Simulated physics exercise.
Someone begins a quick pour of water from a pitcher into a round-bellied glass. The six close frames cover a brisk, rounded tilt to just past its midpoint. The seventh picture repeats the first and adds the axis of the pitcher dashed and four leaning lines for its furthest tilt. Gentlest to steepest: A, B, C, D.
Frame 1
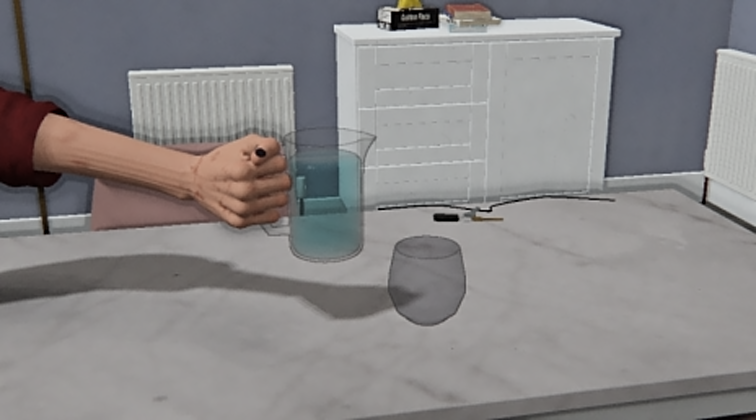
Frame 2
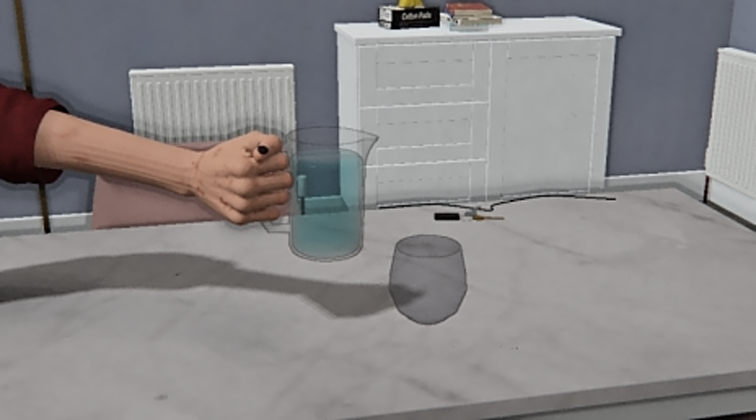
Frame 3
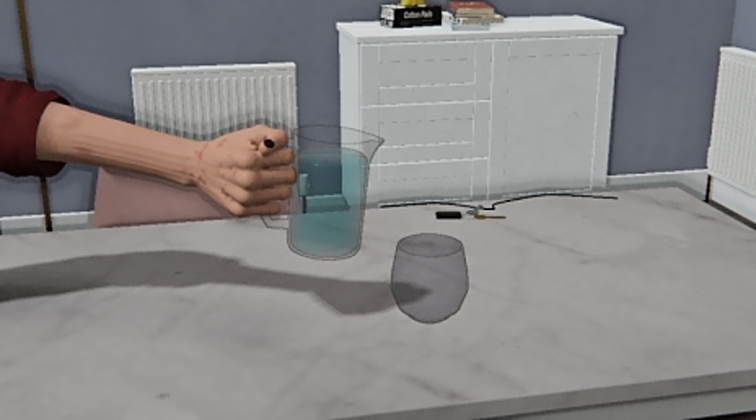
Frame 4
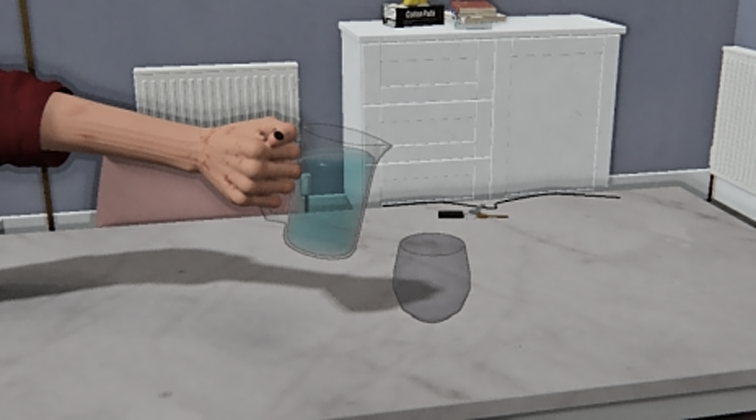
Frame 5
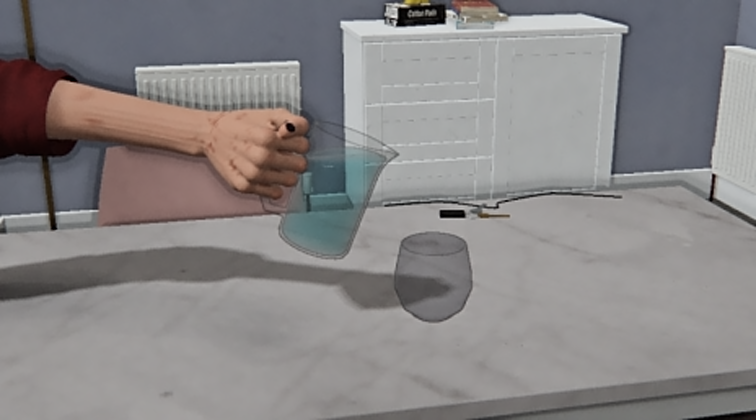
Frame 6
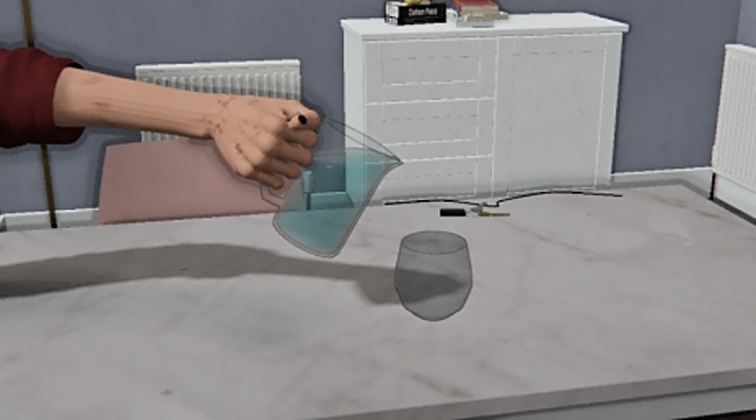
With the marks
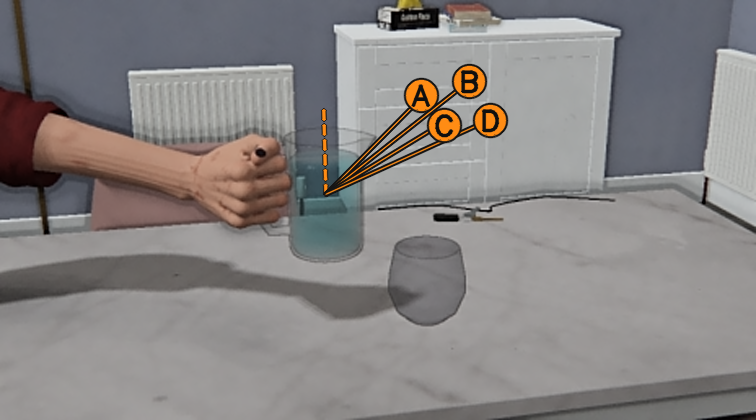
A hand holding a clear pitcher of blue-tinted water keeps it upright at first, then tilts it steadily to the right beside an empty round-bellied glass on a marble-patterned table, with the water still inside the pitcher.
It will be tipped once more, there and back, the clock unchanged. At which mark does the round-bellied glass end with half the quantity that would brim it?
Mark D.
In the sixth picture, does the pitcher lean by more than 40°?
No, it does not.
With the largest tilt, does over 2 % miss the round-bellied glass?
No, it does not.
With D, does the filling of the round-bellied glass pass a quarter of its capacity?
Yes.
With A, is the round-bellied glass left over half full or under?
Under half.
On the marked copy, A at (410, 108); B at (456, 91); C at (428, 131); D at (474, 126).
With A, the round-bellied glass ends with about 17 % of what it can hold.
With B, the round-bellied glass ends with about 26 % of what it can hold.
With C, the round-bellied glass ends with about 38 % of what it can hold.
With D, the round-bellied glass ends with about 52 % of what it can hold.
